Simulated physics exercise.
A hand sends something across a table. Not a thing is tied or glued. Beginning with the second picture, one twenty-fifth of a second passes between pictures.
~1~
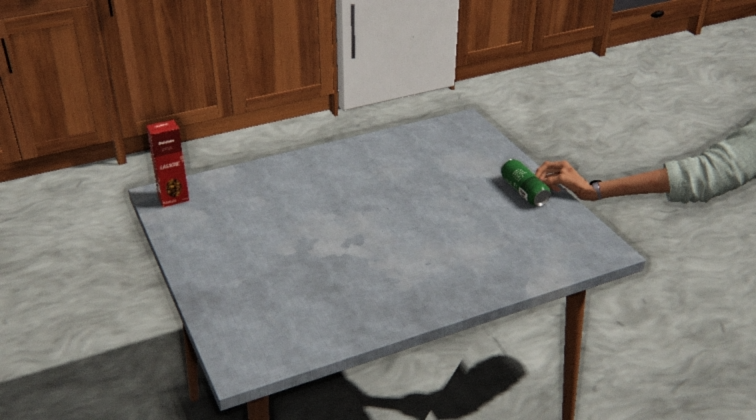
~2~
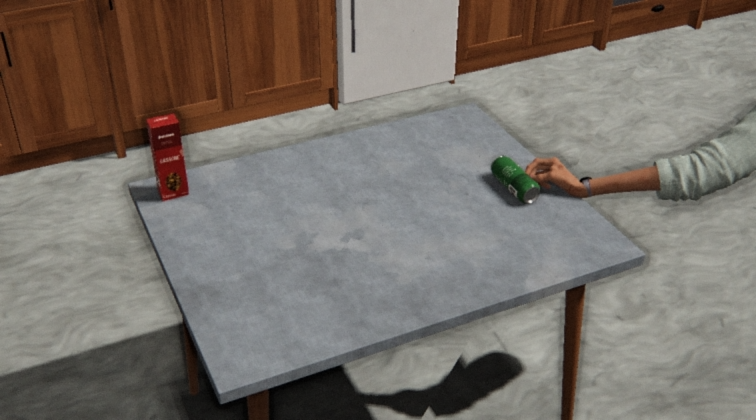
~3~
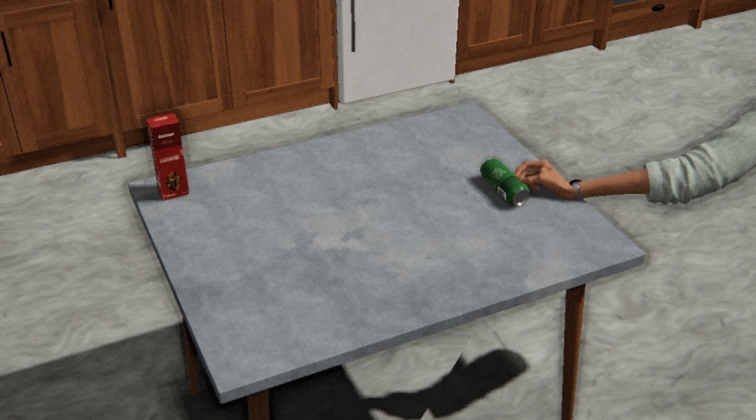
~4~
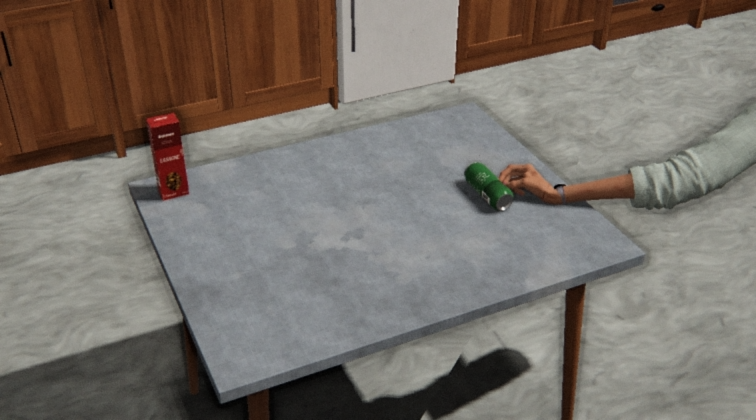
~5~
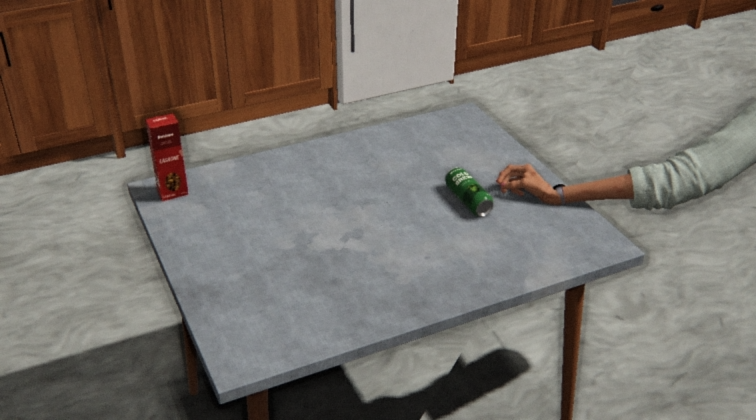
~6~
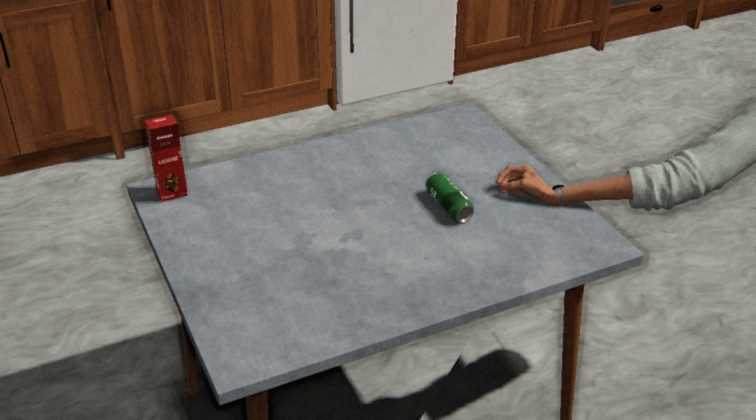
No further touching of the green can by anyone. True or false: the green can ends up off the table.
True.
Then, 0.20 s past the last view, green can displaced well along near (353, 224).
Then, 0.50 s past the last view, green can displaced well along near (202, 265).
Then, 0.70 s past the last view, green can now off the table.
Then, 1.00 s past the last view, things are still on the move.
Finally, off the table, green can.
